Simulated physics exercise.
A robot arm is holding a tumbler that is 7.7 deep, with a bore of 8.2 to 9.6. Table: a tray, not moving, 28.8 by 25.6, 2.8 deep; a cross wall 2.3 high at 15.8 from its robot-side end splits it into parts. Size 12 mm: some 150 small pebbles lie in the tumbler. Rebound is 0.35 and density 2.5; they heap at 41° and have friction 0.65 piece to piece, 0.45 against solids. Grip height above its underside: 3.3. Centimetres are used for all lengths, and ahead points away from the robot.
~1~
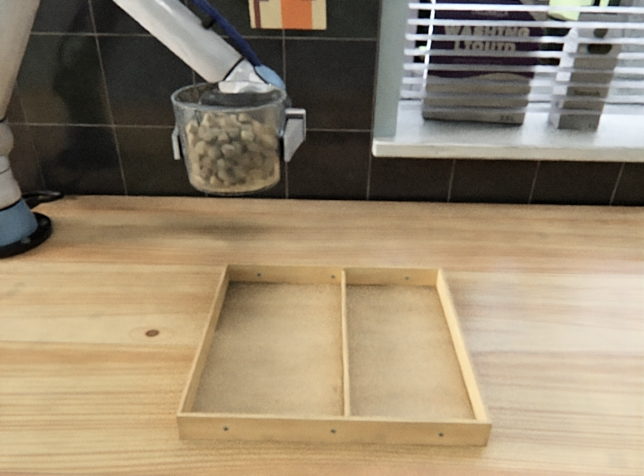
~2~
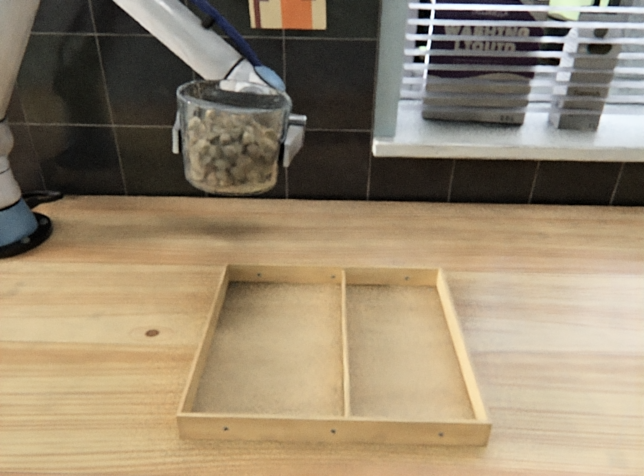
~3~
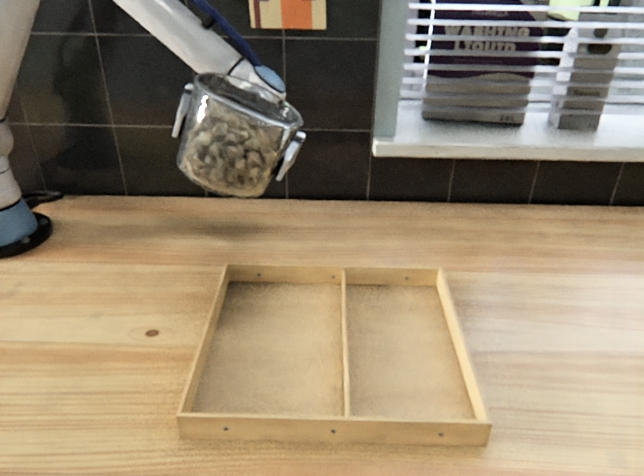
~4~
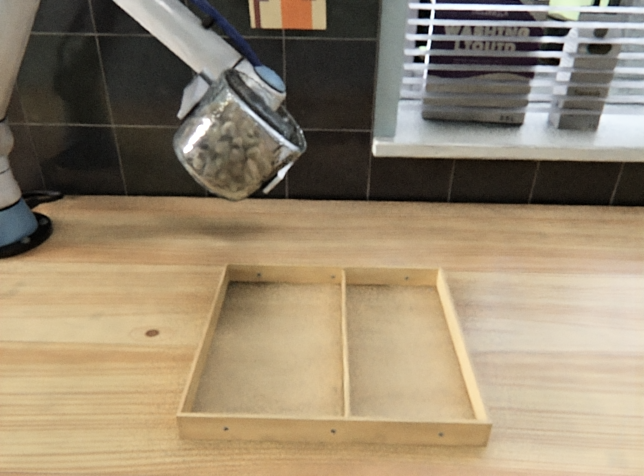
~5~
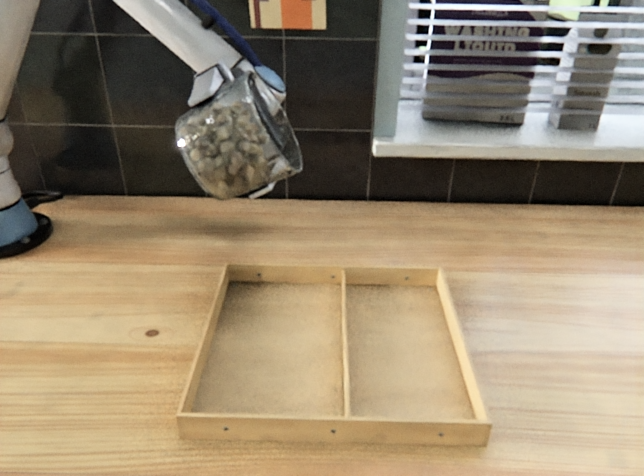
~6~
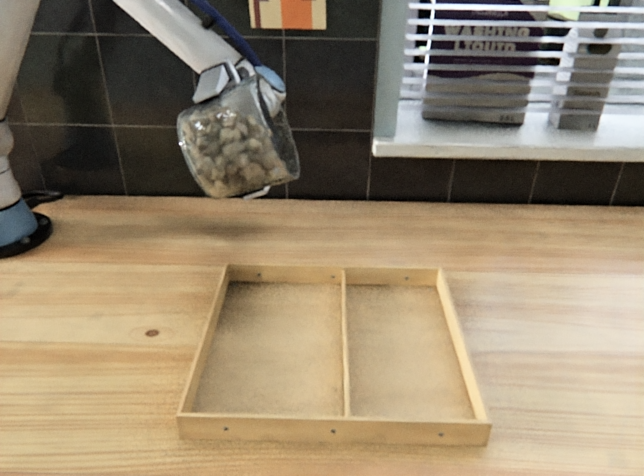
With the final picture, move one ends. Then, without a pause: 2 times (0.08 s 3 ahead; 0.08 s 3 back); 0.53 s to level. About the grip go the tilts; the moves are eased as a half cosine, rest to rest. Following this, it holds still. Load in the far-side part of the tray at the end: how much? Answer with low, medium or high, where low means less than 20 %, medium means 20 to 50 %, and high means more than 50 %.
Medium.
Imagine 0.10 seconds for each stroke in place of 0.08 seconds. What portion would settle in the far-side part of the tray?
That would give around 15 per cent.
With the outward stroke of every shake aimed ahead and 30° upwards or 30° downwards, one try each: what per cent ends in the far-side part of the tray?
First try about 50 %, second try about 10 %.
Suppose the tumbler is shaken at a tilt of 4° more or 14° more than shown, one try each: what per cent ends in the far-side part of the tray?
I'd say close to 30 and 60 per cent, in that order.
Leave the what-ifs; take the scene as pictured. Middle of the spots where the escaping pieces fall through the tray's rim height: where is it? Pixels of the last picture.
Their middle lies around (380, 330).
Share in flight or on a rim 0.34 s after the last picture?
About 17 per cent.
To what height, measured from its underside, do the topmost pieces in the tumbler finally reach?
Roughly 6.0 cm.
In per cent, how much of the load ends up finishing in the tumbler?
Roughly 55 per cent.
Then, 0.34 s after the last picture, tilted 68° forward, highest piece 25 above the table; 95 in the tumbler, 29 in the far-side part, 2 in the robot-side part, 26 in flight or on a rim.
Then, 0.68 s after the last picture, tilted 16° forward, highest piece 28 above the table; 85 in the tumbler, 52 in the far-side part, 15 in the robot-side part.
Then, 1.05 s after the last picture, level, highest piece 28 above the table; 85 in the tumbler, 52 in the far-side part, 15 in the robot-side part.
Then, 2.10 s after the last picture, level, highest piece 28 above the table; 85 in the tumbler, 52 in the far-side part, 15 in the robot-side part.
Final count, 85 in the tumbler, 52 in the far-side part, 15 in the robot-side part. That is 34 % in the far-side part of the tray.
